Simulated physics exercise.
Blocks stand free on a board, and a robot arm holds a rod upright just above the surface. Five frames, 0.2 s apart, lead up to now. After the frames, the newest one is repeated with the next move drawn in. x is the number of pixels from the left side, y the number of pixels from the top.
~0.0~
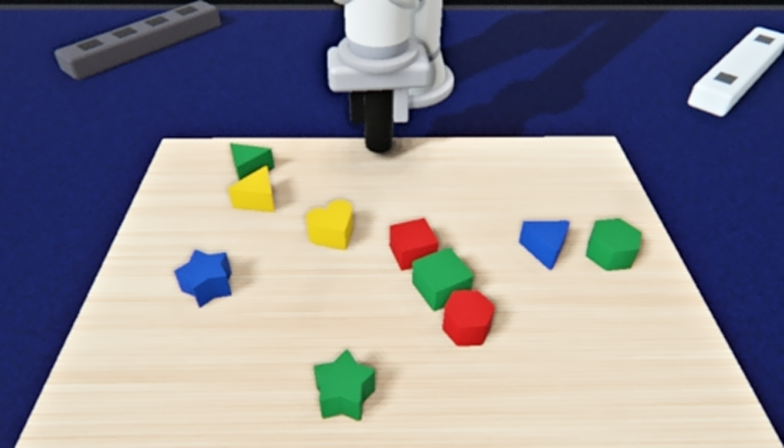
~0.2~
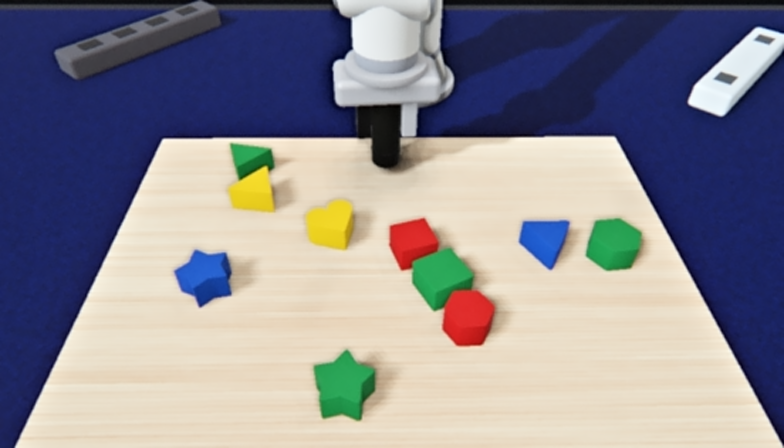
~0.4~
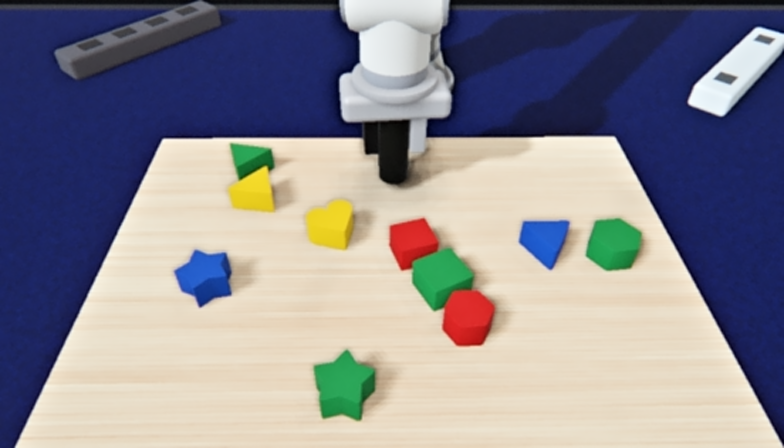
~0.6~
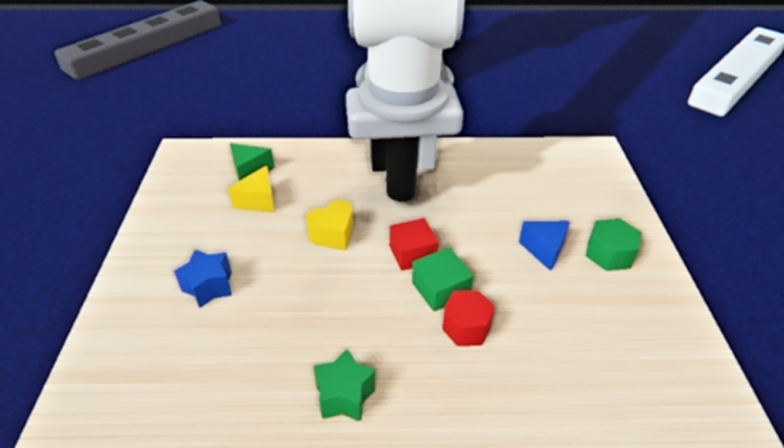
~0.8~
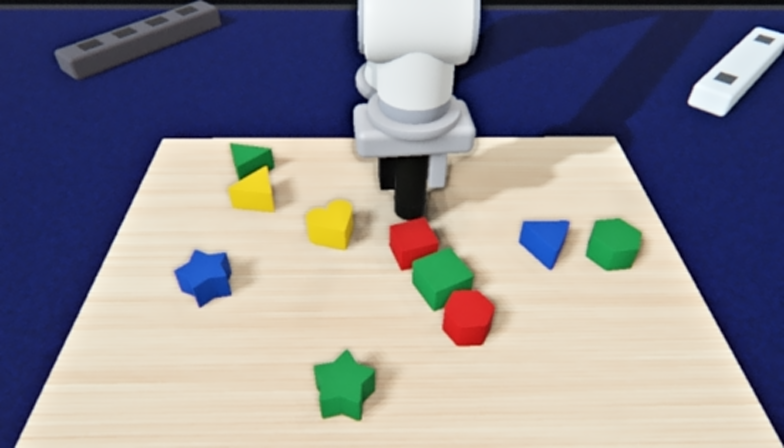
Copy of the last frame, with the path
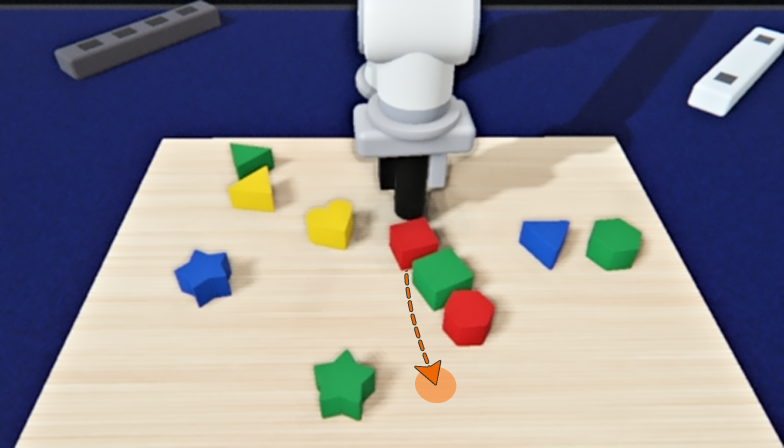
We see a robot arm holding a dark rod over a wooden board scattered with colourful blocks. The rod moves from the far edge toward the viewer and slightly right, nearing the red square, while every block stays still.
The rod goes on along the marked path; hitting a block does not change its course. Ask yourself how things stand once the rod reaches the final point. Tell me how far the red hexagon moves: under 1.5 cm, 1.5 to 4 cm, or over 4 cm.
It will move more than 4 cm.
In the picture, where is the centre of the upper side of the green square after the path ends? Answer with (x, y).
The centre of its top face lies at (532, 369).
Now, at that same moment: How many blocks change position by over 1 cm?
The answer is three or more blocks, counting only moves over 1 cm.
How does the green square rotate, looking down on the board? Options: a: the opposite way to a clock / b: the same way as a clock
The one that fits is a, the opposite way to a clock.
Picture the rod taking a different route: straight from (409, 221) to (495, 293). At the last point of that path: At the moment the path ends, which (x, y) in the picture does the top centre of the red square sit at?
At roughly (419, 248).
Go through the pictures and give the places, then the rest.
Rod's lower end at (379, 146); green star at (343, 377); red square at (414, 233); green square at (443, 268); red hexagon at (470, 308), in the first frame.
Rod at (386, 161); blocks still, in the second frame.
Rod at (393, 177); blocks still, in the third frame.
Rod at (401, 193); blocks still, in the fourth frame.
Rod at (410, 211); green star at (343, 377); red square at (414, 233); green square at (443, 268); red hexagon at (470, 308), in the fifth frame.
Drawn move, from (409, 221) over (406, 267) and (414, 321) to (436, 384).
On the path given first. One third of the way, rod at (406, 257); red square at (420, 275), turned 20° anticlockwise; green square at (459, 297); red hexagon at (490, 331).
Two thirds of the way, rod at (415, 312); red square at (446, 334), turned 45° anticlockwise; green square at (497, 341), turned 40° anticlockwise; red hexagon at (544, 372).
At the end, rod at (437, 375); green star still; red square at (488, 391), turned 85° anticlockwise; green square at (532, 369), turned 75° anticlockwise; red hexagon at (593, 381), turned 25° anticlockwise.
